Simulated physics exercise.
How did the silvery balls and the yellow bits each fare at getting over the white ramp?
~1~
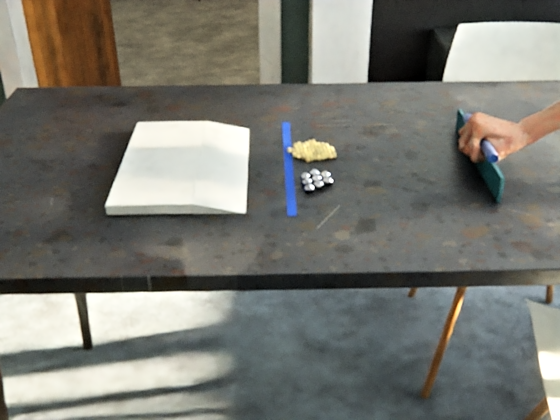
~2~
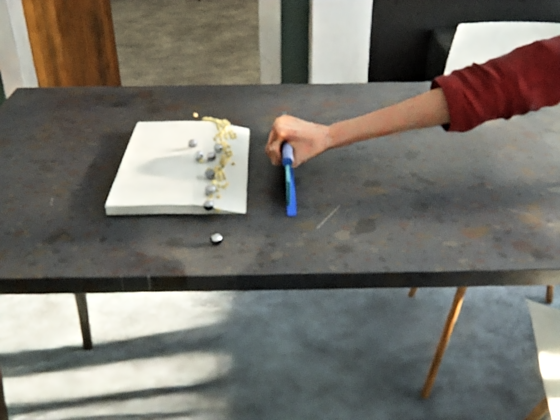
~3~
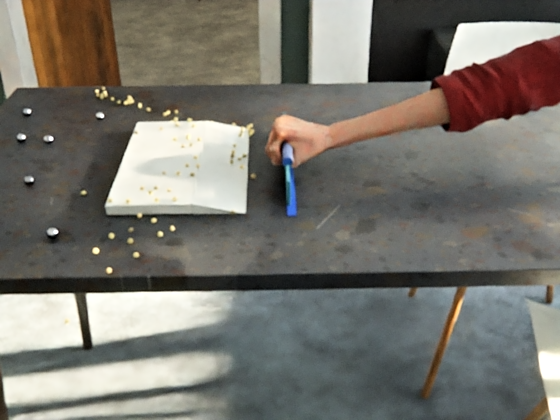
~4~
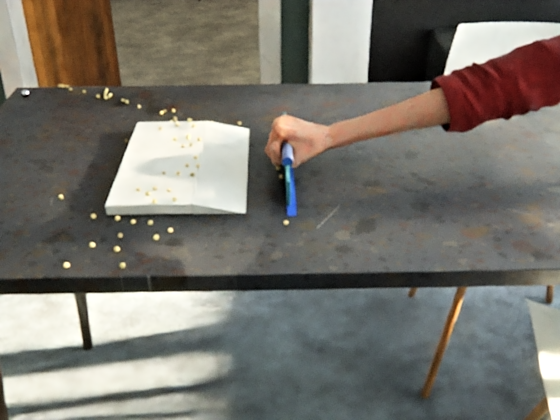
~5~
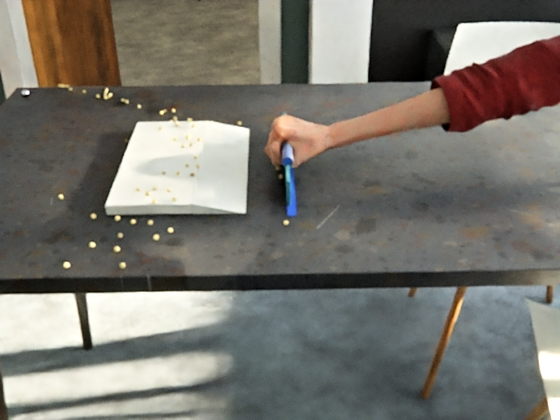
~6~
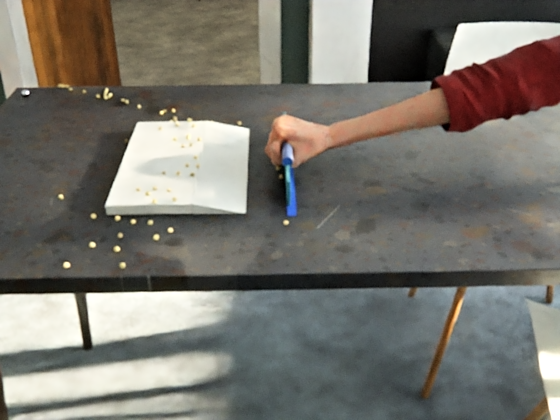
Both lots made it past the ramp at least in part. The silvery balls rolled off beyond it to the left, and many yellow bits got past too, though some stayed on the ramp.
